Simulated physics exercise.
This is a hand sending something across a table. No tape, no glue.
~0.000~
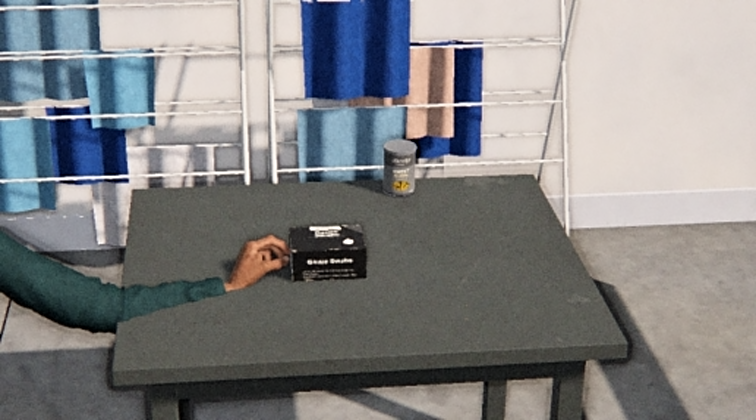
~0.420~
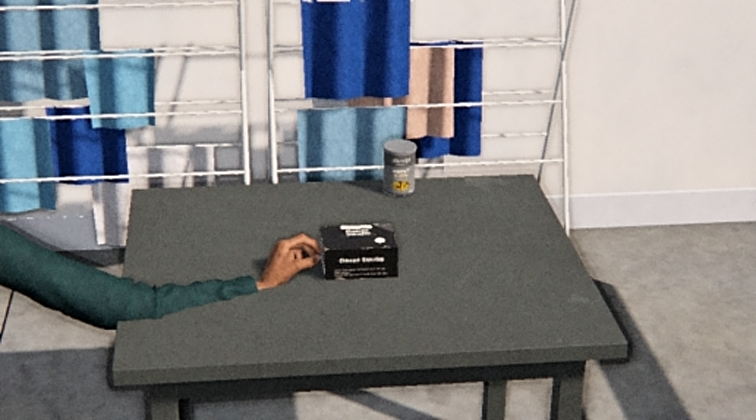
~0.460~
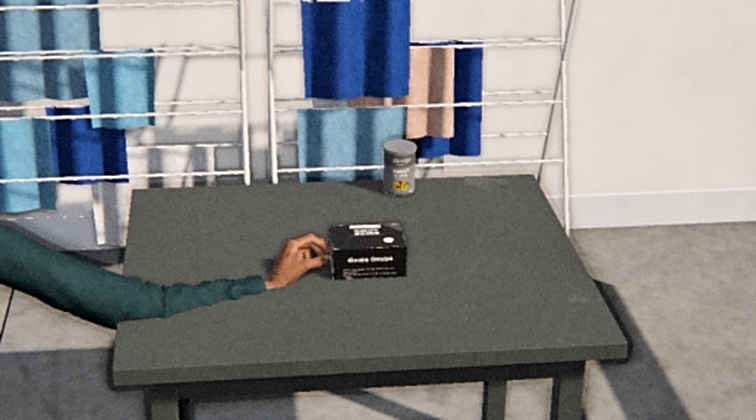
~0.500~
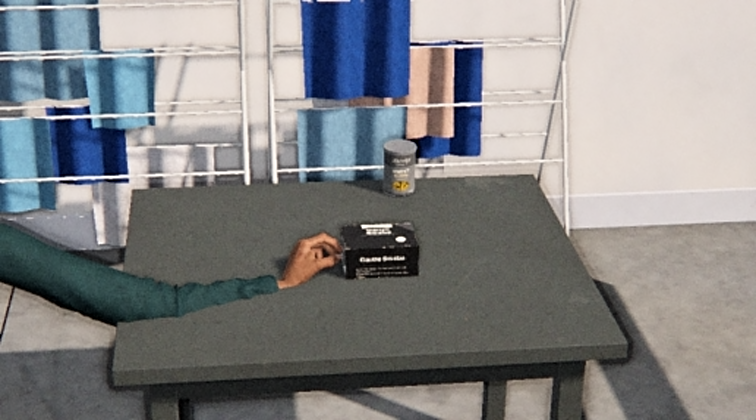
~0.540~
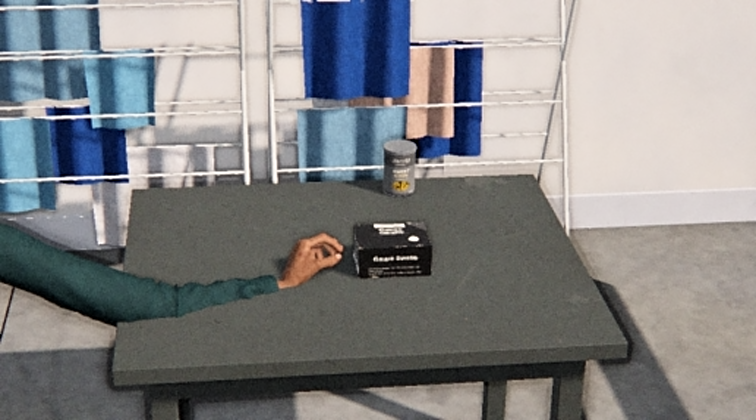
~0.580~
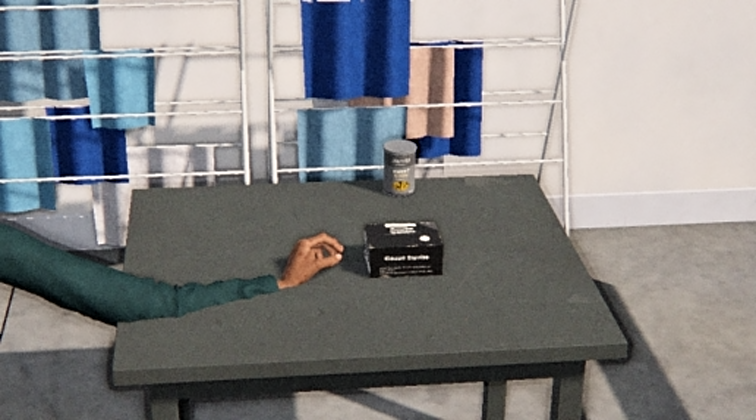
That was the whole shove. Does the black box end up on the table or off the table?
The black box stays on the table.
After 0.68 s, black box slid about its own width near (423, 249).
After 0.78 s, black box slid about its own width near (432, 248).
After 0.88 s, black box slid about its own width near (433, 248).
At rest (1.3 s), moved from the start, black box. Seen from the same camera at the end, black box near (433, 248).
